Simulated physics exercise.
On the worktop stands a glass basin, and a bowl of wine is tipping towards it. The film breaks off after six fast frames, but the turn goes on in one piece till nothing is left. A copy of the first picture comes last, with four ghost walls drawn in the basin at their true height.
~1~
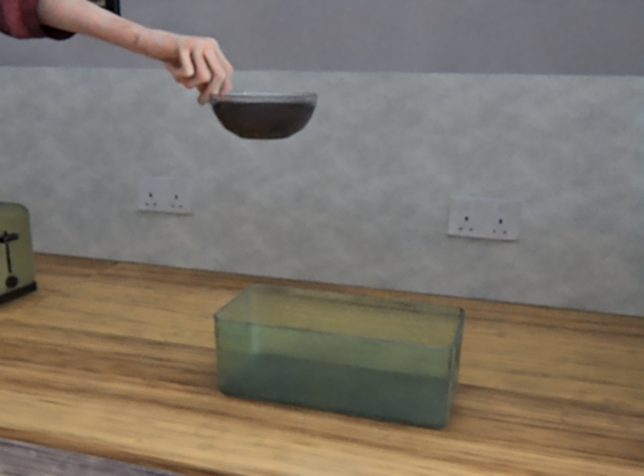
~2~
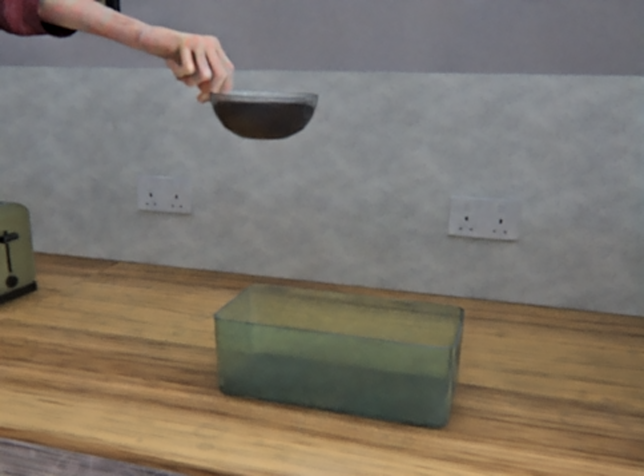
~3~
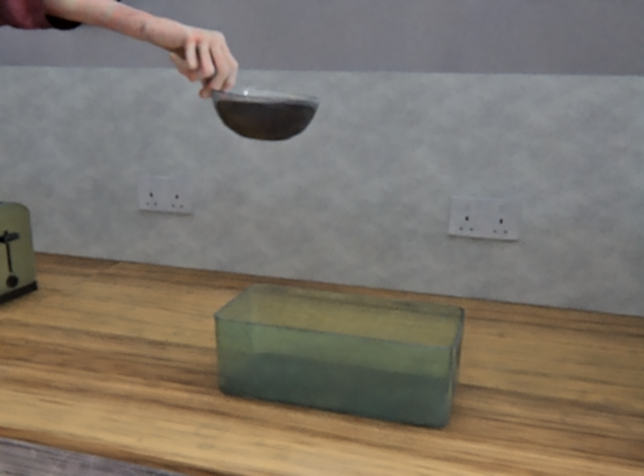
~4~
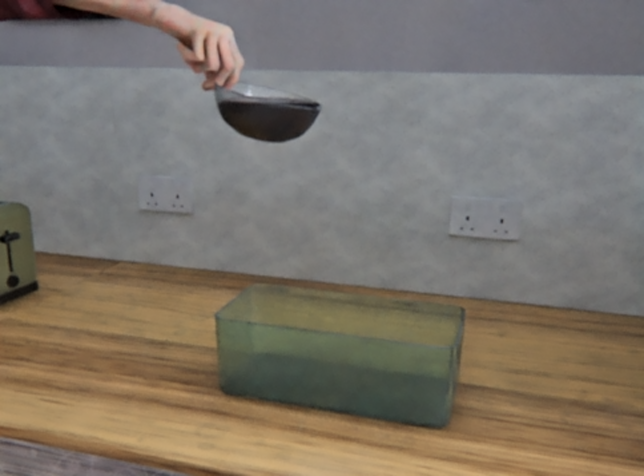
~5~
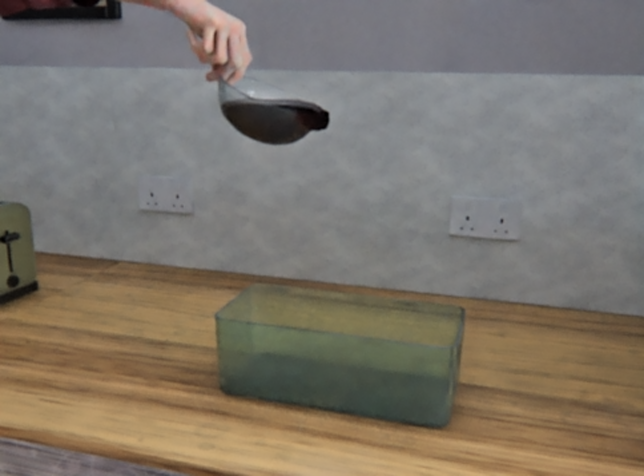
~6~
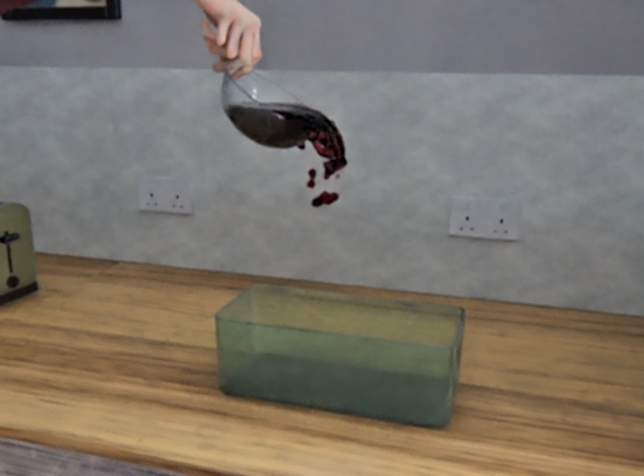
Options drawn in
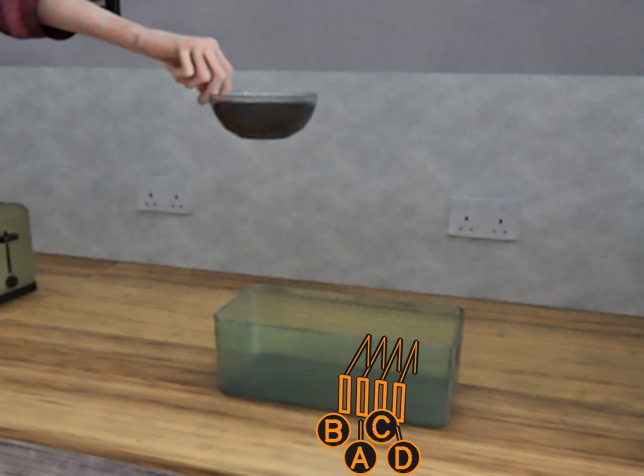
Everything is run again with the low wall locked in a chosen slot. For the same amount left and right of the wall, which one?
A is best.
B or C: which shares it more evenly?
That is slot B.
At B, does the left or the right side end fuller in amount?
More ends on the right.
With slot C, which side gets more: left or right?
The left one.
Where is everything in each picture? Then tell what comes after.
Upright, lip at (313, 95); basin from (220, 390) to (449, 427); nothing has left yet, in the first frame.
Upright, lip at (314, 96); nothing has left yet, in the second frame.
Tipped about 6°, lip at (315, 100); nothing has left yet, in the third frame.
Tipped about 13°, lip at (317, 107); wine is over the lip, down to (317, 107), in the fourth frame.
Tipped about 22°, lip at (318, 116); wine is over the lip, down to (321, 128), in the fifth frame.
Tipped about 33°, lip at (316, 127); wine is over the lip, down to (319, 203), in the sixth frame.
In orange, A at (360, 421); B at (343, 418); C at (378, 423); D at (396, 426).
If A is chosen, about 49 % ends left of the wall and 49 % right of it.
If B is chosen, about 25 % ends left of the wall and 72 % right of it; 3 % is lost outside.
If C is chosen, about 81 % ends left of the wall and 16 % right of it; 3 % is lost outside.
If D is chosen, about 94 % ends left of the wall and 4 % right of it; 3 % is lost outside.
